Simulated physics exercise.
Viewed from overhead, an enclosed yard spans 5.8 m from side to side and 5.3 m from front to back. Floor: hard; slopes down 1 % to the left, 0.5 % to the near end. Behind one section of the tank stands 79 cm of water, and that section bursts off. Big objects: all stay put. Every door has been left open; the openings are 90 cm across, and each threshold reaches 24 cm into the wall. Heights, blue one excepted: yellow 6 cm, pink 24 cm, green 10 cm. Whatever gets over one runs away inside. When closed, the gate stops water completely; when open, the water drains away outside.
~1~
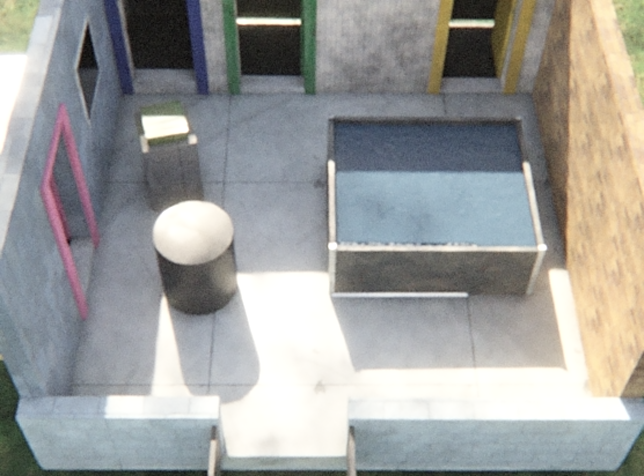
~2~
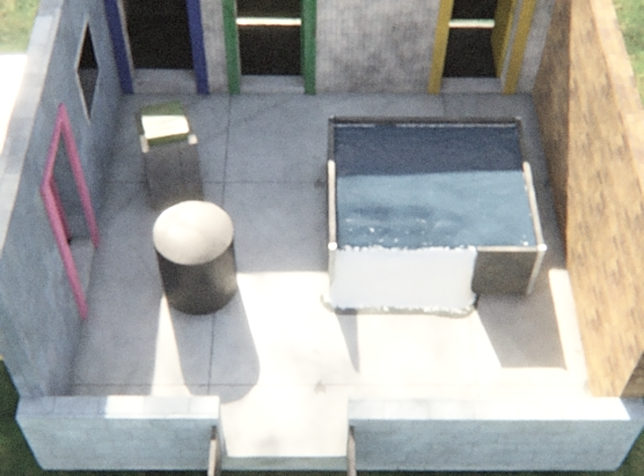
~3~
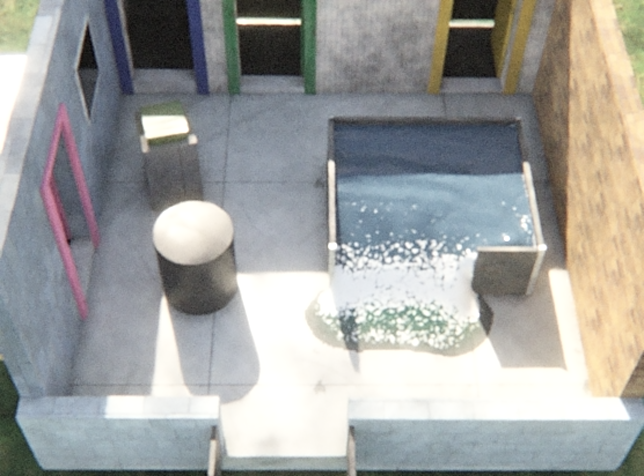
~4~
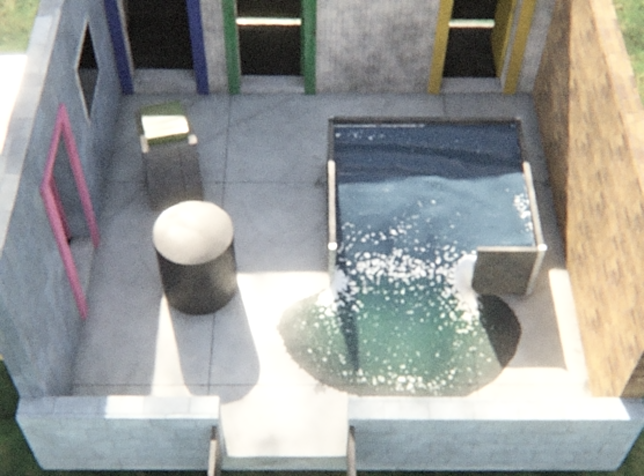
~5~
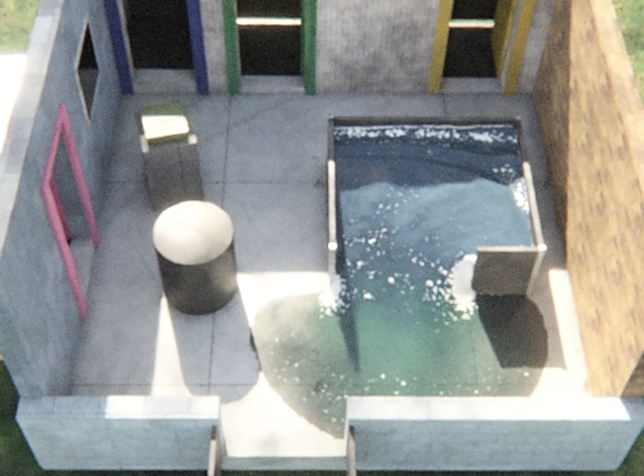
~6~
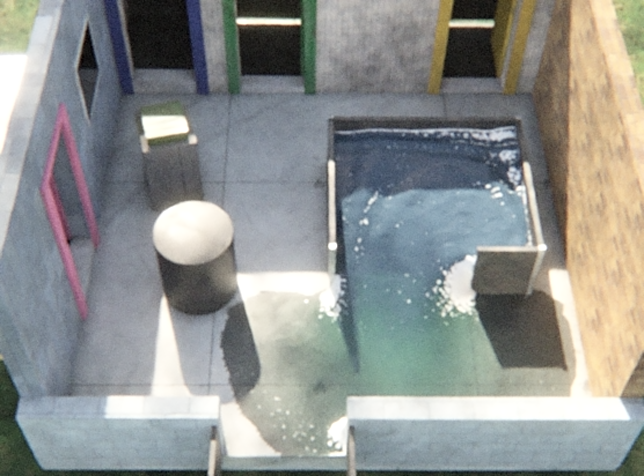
A large rectangular tank of blue water stands on the right of a walled, grey-paved yard seen from above by a still camera. A dark cylinder with a pale top and a grey block sit to the left, with a pink-framed doorway in the left wall and blue, green and yellow ones behind. Water bursts through the tank's front, foams onto the floor, and spreads greenish towards the front opening and leftwards.
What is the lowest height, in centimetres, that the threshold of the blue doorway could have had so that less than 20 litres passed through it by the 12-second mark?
About 13.5 cm.
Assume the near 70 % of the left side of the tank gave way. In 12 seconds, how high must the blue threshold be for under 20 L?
Close to 20 cm at the least.
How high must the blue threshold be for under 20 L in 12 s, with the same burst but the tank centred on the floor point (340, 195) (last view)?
In this case, 10.0 cm or so.
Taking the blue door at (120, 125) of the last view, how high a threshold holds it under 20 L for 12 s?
You'd want it roughly 11.0 cm high.
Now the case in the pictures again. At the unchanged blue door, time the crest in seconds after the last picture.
Crest at t of about 7.5 s.
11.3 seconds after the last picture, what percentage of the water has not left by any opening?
What remains is some 60 per cent of the water.
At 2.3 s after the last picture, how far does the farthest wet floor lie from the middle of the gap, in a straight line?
Near 4.2 m, more or less.
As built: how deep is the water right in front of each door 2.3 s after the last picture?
In cm - blue: 0, yellow: 0, pink: 7, green: 0.
Then, 0.7 s after the last picture water covers 30 % of the floor, deepest (56 cm) near (396, 419); it has not reached the blue door.
Then, 2.3 s after the last picture water covers 50 % of the floor, deepest (38 cm) near (64, 435); it has not reached the blue door.
Then, 11.3 s after the last picture water covers 100 % of the floor, deepest (12 cm) near (81, 336); 11 cm at the blue door, 0 litres in over its 22 cm threshold.
At the blue door as built, the water peaked near 16 cm, 7.3 s after the last picture.
With a threshold of 12 cm, 37 litres would have come in within the 12 s; with 16.5 cm, 3 litres. So under 20 litres takes about 13.5 cm.
